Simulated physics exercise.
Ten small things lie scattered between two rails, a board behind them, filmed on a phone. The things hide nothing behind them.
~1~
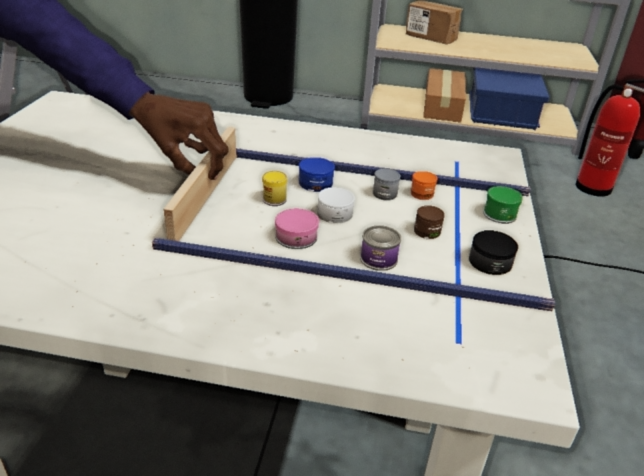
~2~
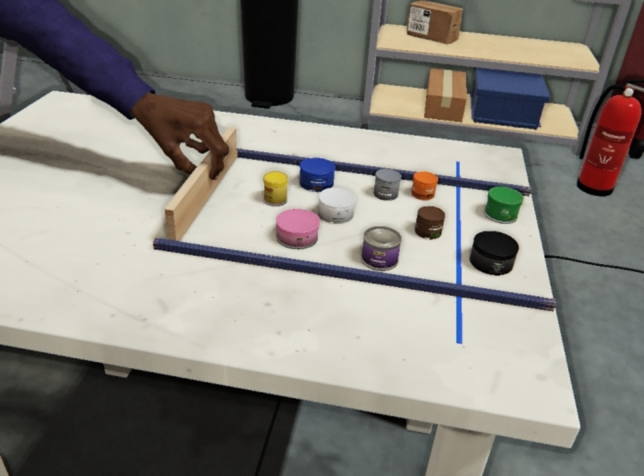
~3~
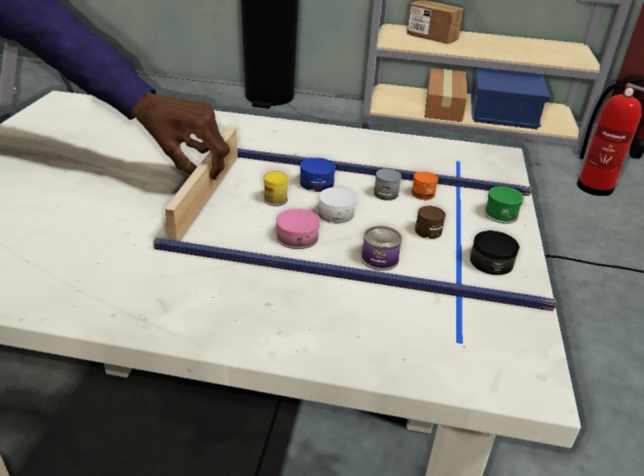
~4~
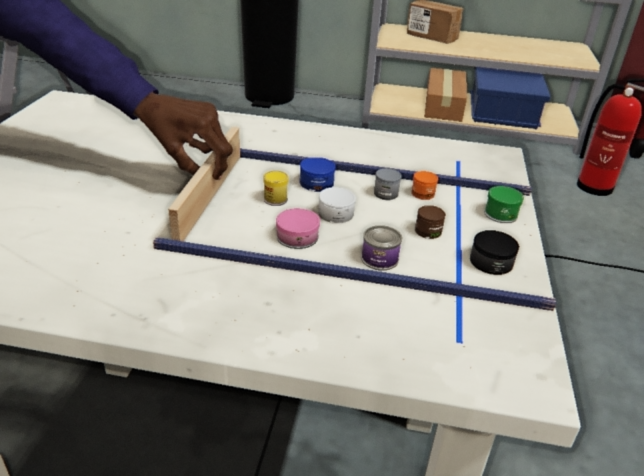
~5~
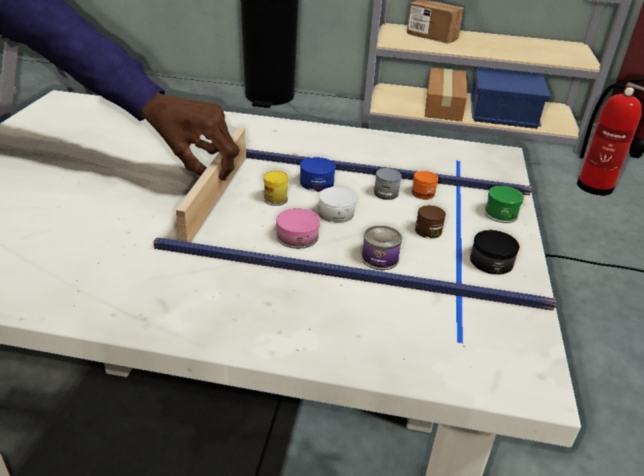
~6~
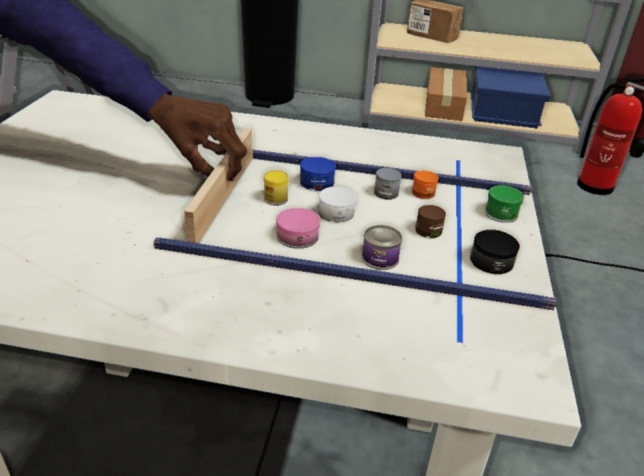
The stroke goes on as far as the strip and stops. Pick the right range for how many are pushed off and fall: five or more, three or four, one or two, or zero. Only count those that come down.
The right range is zero.
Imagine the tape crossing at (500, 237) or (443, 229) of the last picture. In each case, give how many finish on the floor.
4 and 0.
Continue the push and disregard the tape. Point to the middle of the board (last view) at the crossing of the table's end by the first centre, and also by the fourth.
I'd put the first at about (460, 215) and the next at about (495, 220).
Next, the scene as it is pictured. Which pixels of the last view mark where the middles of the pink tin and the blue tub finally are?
Reading them off: First (483, 252); then (479, 198).
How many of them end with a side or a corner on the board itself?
In total, 3.
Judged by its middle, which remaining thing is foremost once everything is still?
I reckon it's the green tin.
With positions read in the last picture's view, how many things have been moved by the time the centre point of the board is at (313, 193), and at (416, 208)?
Tally: 4; 8.
Early on, none off yet; green tin at rest near (504, 204); black tub at rest near (494, 252); brown tub at rest near (430, 221).
A while later, none off yet; green tin at rest near (504, 204); black tub at rest near (494, 252); brown tub travelled well along near (481, 227).
Finally, the number that fall off is zero.
